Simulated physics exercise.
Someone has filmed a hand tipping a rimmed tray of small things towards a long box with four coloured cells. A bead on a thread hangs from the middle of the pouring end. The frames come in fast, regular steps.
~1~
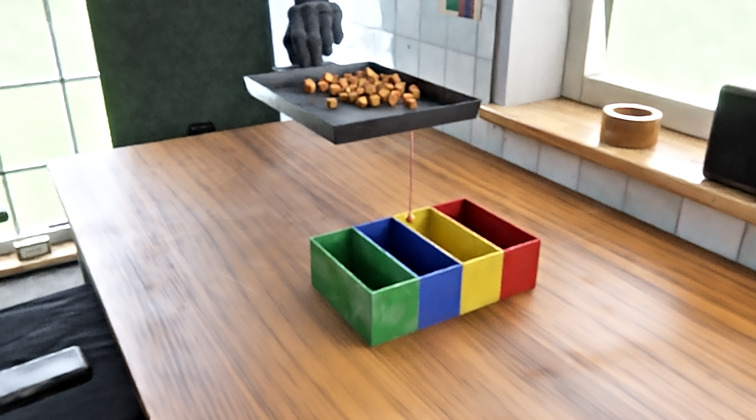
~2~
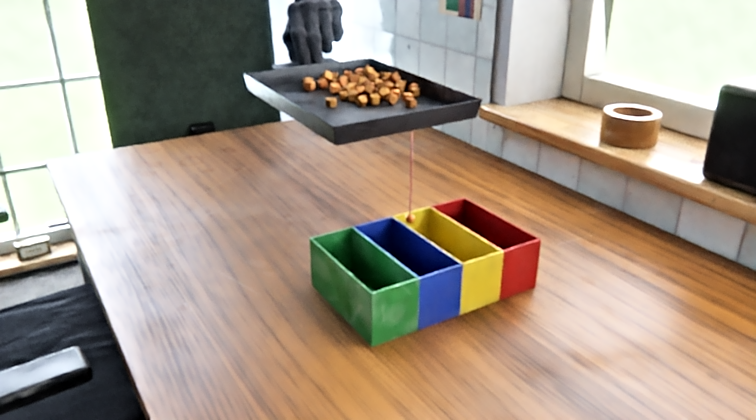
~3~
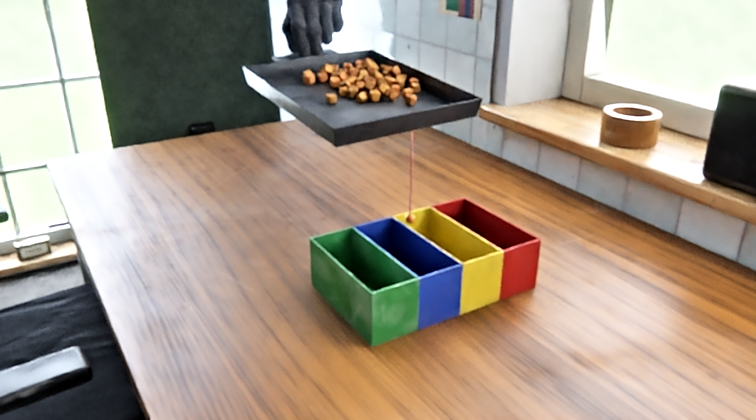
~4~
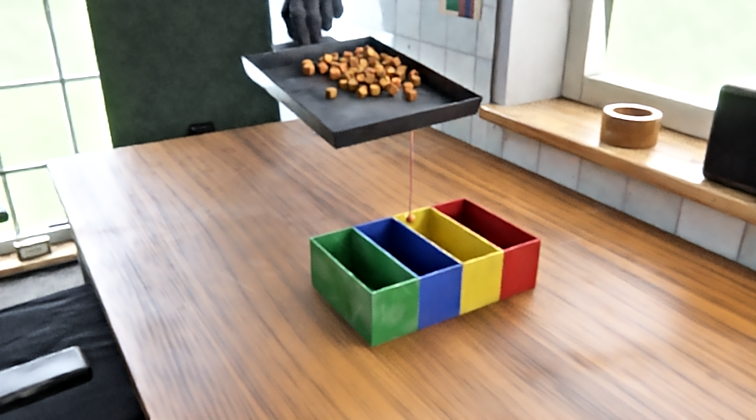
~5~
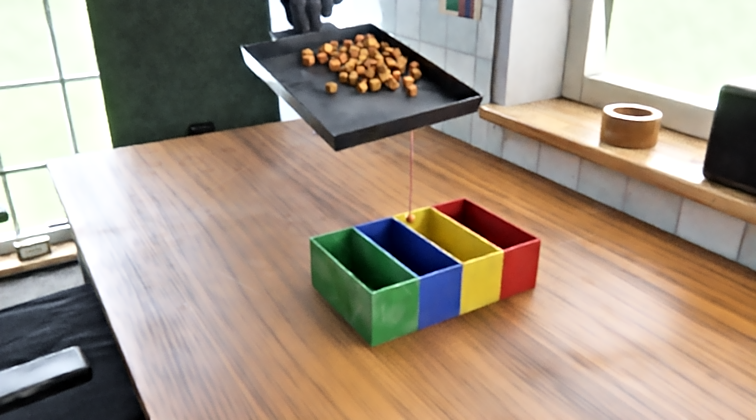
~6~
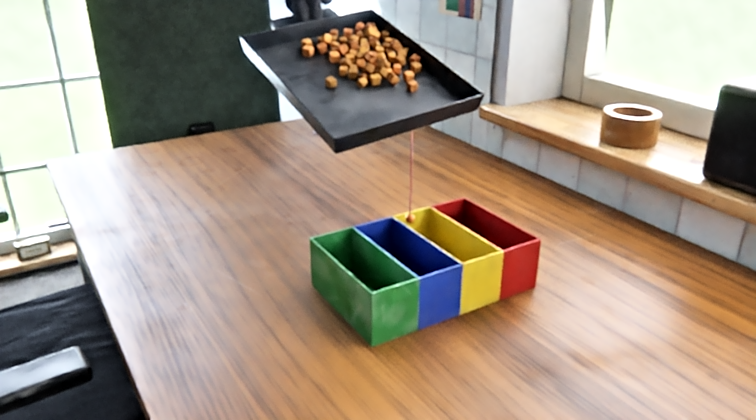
At the start, a dark rimmed tray of small brown cubes sits level above a box with green, blue, yellow and red cells, a gloved-looking dark hand behind it. The tray's far side then rises steadily, tilting it towards the near left corner, while the cubes stay bunched together.
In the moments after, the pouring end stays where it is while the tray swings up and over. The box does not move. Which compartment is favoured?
The green one ends fullest.
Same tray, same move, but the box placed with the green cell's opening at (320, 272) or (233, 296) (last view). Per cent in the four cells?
About 100 and 80 per cent.
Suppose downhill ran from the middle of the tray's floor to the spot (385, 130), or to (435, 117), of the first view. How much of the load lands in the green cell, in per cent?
Near 30 % and 0 %.
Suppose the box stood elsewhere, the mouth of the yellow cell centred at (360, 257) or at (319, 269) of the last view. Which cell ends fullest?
The first try: The cell in yellow. The second: Red.
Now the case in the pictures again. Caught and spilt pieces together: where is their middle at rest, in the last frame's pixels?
Around (379, 310).
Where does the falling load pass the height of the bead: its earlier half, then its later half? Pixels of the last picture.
At about (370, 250), then at (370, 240).
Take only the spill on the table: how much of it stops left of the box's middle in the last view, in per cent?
Roughly 90 in a hundred.
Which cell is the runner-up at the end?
It is the blue cell.
Shortly afterwards, tray tipped steeply; all but a few on the tray; a little falling or outside the box.
Next, tray tipped past a quarter turn; the bulk on the tray; a little in the green cell; only a few in the blue cell; a little falling or outside the box.
Some moments later, tray tipped past a quarter turn; near half in the green cell; near a quarter in the blue cell; a little in the yellow cell; near a quarter falling or outside the box.
In the end, tray tipped past a quarter turn; near half in the green cell; near a quarter in the blue cell; a little in the yellow cell; none at all in the red cell; near a quarter outside the box.
